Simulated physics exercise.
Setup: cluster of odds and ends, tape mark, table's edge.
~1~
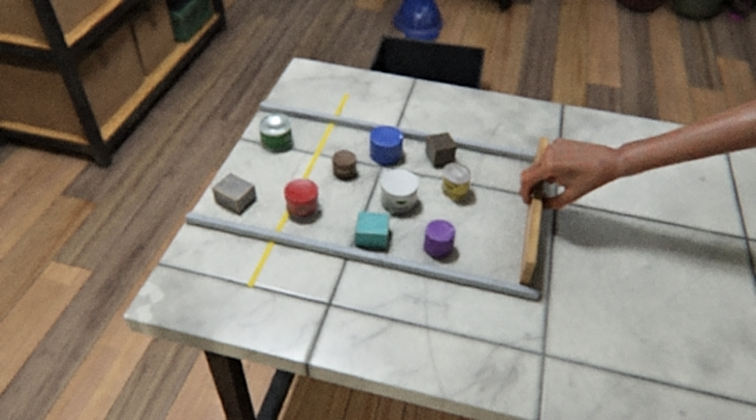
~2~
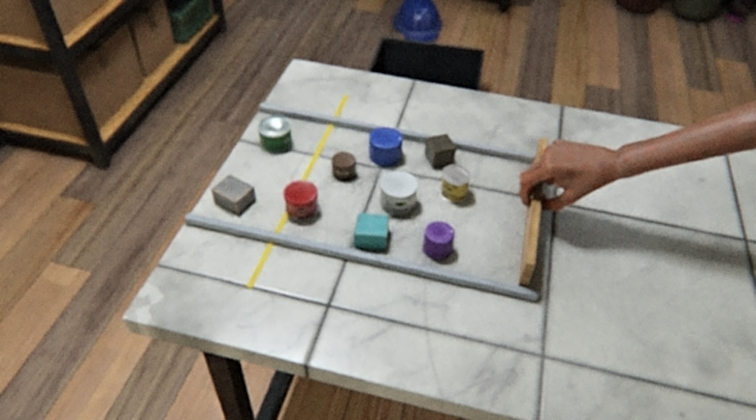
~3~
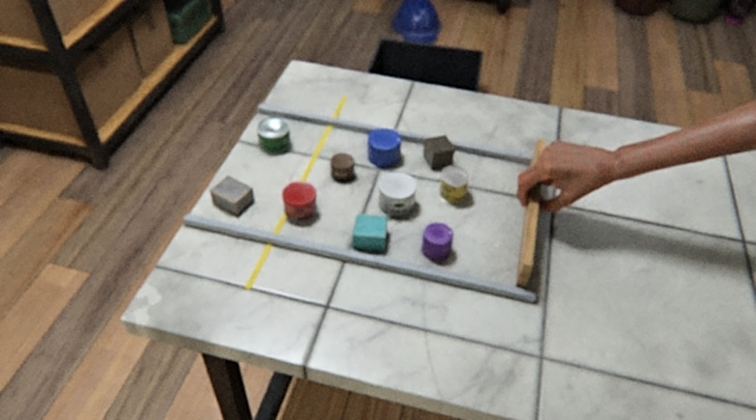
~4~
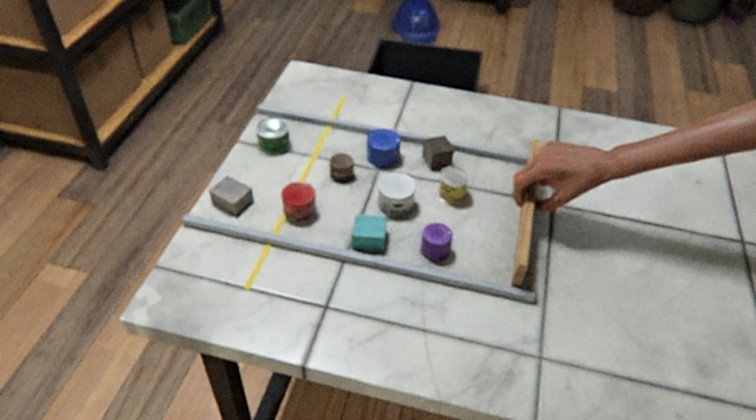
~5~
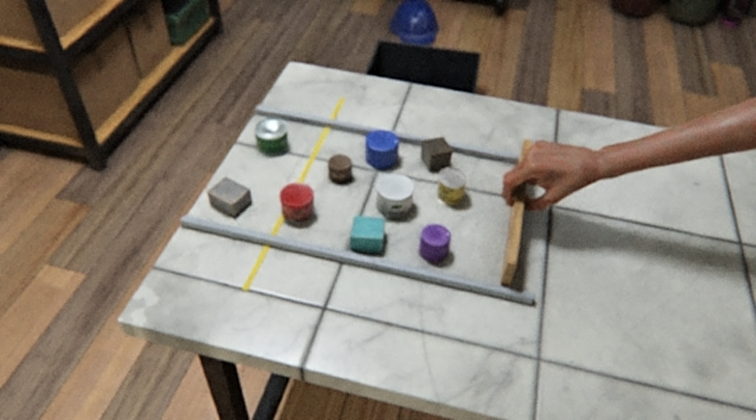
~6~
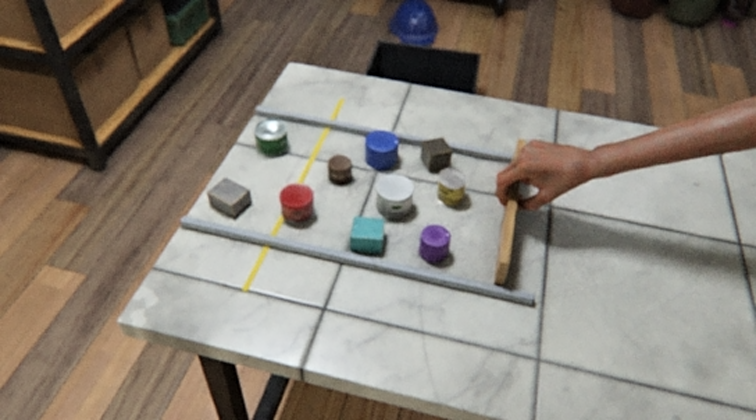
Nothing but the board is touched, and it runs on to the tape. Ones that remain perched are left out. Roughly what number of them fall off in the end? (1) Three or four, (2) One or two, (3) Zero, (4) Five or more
Option 3: Zero.
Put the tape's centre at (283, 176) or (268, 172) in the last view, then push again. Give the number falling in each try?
It would be 1 and 2.
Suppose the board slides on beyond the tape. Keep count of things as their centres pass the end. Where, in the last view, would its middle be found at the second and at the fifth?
In pixels, around (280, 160) followed by around (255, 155).
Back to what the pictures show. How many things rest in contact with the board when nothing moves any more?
4 end up touching it.
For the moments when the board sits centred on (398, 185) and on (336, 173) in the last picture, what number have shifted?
That makes 6 at the first spot and 8 at the second.
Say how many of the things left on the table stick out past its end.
1 of them.
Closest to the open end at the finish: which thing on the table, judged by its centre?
That would be the grey block, which ends nearest.
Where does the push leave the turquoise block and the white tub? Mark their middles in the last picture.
The turquoise block settles near (238, 213); as for the white tub, near (280, 176).
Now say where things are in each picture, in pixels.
Grey block (235, 193); green pot (276, 133); red pot (302, 199); board (534, 207); tape (306, 175), in the first frame.
Green pot (275, 134); yellow tin (455, 184), in the second frame.
Red pot (300, 202); turquoise block (370, 233), in the third frame.
Grey block (232, 195); brown tub (342, 168), in the fourth frame.
Green pot (272, 137); black block (436, 154), in the fifth frame.
Grey block (230, 197); green pot (271, 137); red pot (297, 204); board (510, 208); tape (302, 179), in the sixth frame.
Soon after, none off yet; grey block at rest near (230, 197); green pot at rest near (271, 137); red pot at rest near (297, 204).
After that, none off yet; grey block at rest near (230, 197); green pot at rest near (271, 137); red pot moving near (295, 201).
In the end, the number that fall off is zero.
